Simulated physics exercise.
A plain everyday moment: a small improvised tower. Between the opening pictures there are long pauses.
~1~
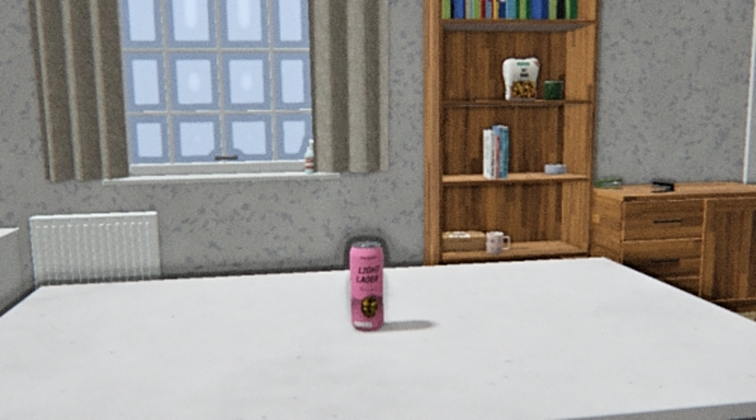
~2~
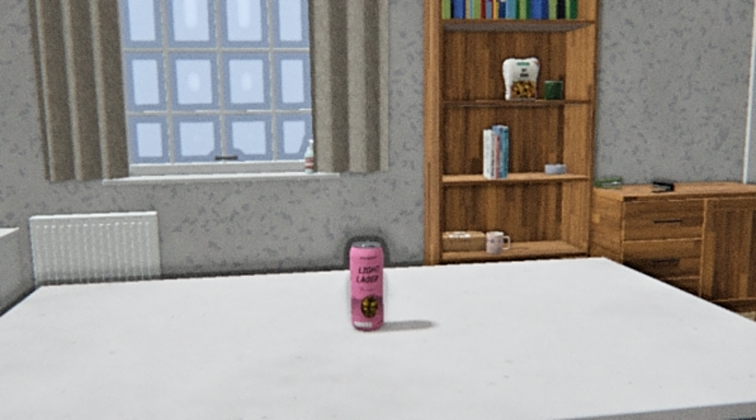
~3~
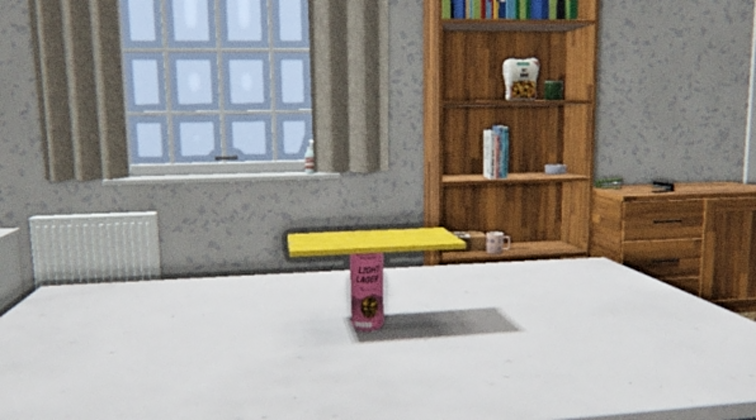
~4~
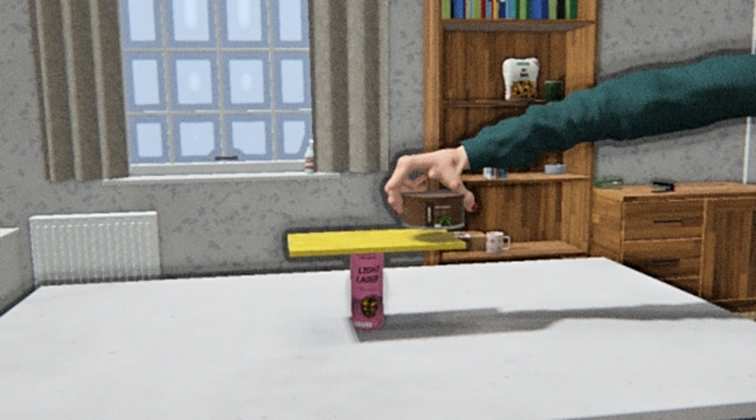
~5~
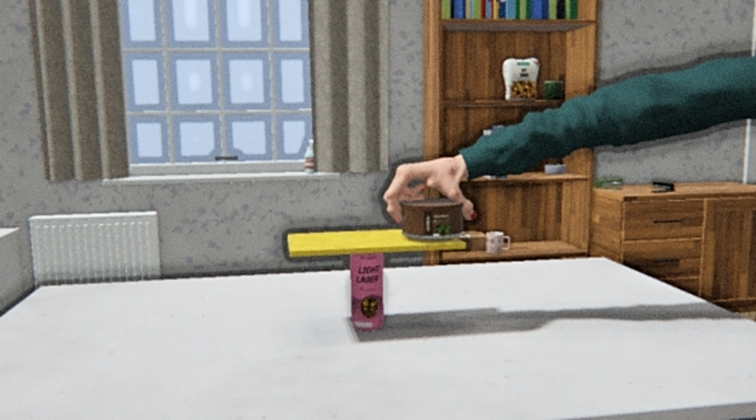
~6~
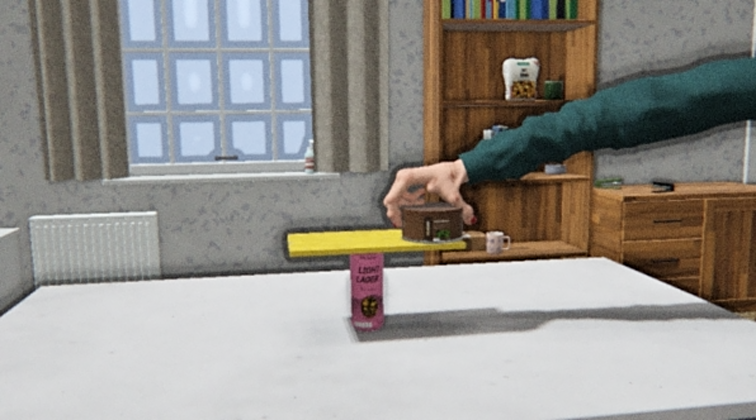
Yellow board appearing on top of a pink can, then a green-sleeved hand lowering a brown tub onto its right side.
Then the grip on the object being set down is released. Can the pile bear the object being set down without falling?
Won't stay.
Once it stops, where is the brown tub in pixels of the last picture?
End position in the final view: Approximately (460, 295).
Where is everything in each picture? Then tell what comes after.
In the first frame, the last thing is not in view yet.
In the second frame, the last thing is not in view yet.
In the third frame, the last thing is not in view yet; yellow board (373, 241).
The fourth frame shows coming down; brown tub (434, 209); yellow board (373, 241).
The fifth frame shows coming down; brown tub (432, 217); yellow board (373, 241).
The sixth frame shows set down, still held; brown tub (432, 222); yellow board (373, 241).
Then, 0.40 s after the last picture, brown tub now fallen; yellow board on its side.
Then, 0.70 s after the last picture, yellow board now fallen.
Then, 1.10 s after the last picture, pink can tipped 40° from how it was.
At rest, fallen, brown tub, yellow board and pink can. Seen from the same camera at the end, brown tub near (461, 295). The stack comes apart.
